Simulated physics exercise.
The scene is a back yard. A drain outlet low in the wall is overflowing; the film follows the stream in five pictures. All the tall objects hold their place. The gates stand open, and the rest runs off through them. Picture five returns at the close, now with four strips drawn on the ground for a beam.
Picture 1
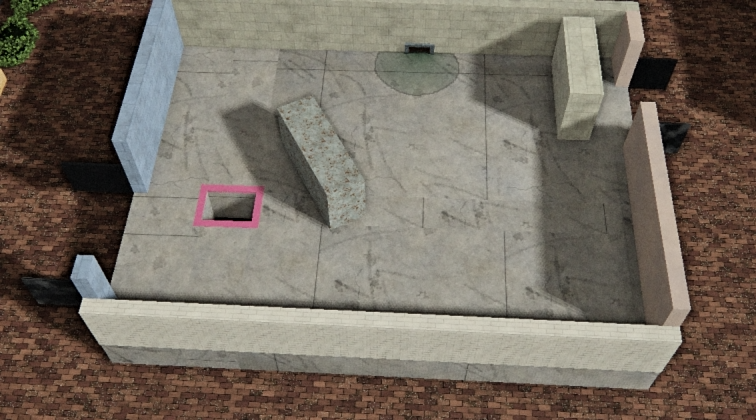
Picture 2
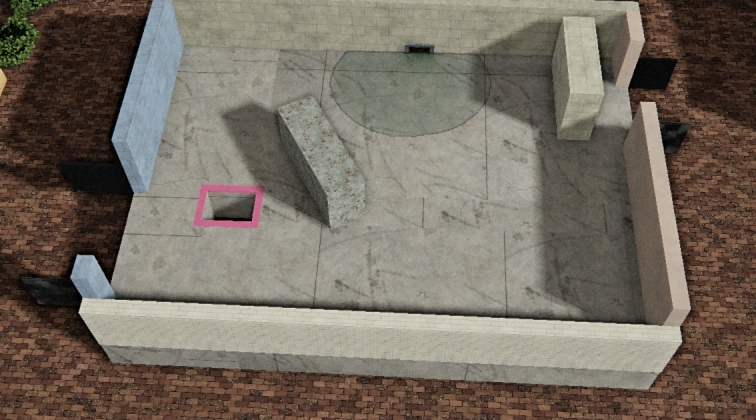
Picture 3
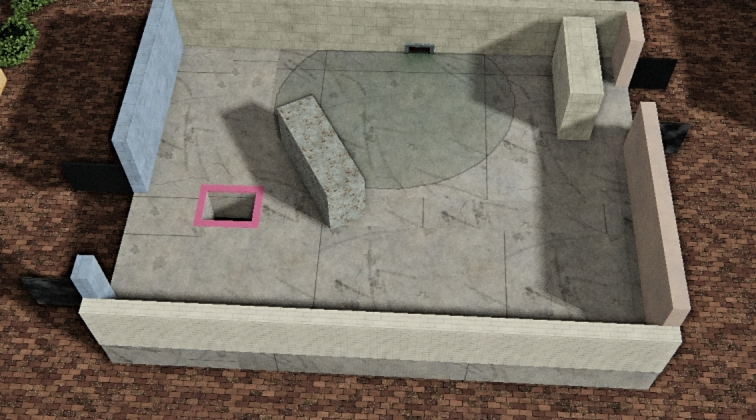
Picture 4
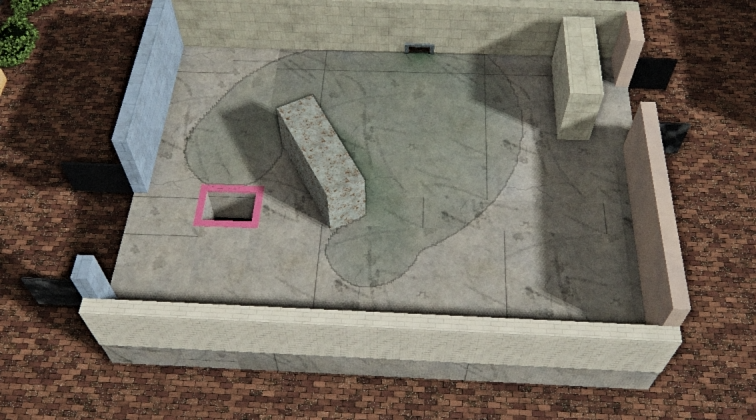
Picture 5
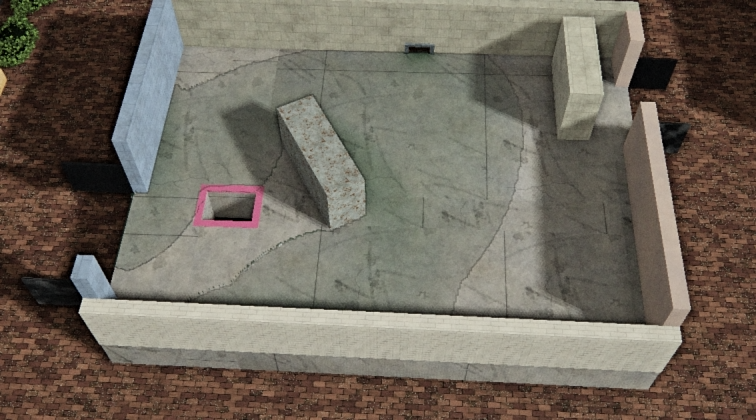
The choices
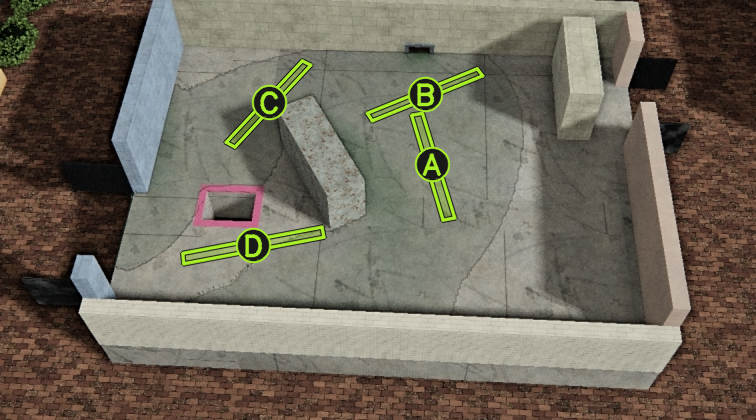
In a walled back yard, a small patch of greenish water spreads from an outlet at the base of the far wall. It widens across the paving, wraps around both ends of a leaning stone block, and then covers much of the floor, reaching the pink-rimmed pit and the near wall.
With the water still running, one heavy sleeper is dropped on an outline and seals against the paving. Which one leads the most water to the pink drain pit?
I would pick spot C.
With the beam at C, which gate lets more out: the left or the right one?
More leaves on the left.
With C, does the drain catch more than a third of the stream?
No.
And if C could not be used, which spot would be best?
Spot B.
On the marked copy, A from (417, 114) to (448, 219); B from (369, 117) to (479, 72); C from (230, 144) to (306, 63); D from (183, 258) to (322, 232).
If A is chosen, about 7 % of the stream runs into the pink drain pit, about 93 % out by the gates.
If B is chosen, about 15 % of the stream runs into the pink drain pit, about 85 % out by the gates.
If C is chosen, about 23 % of the stream runs into the pink drain pit, about 76 % out by the gates.
If D is chosen, about 7 % of the stream runs into the pink drain pit, about 93 % out by the gates.
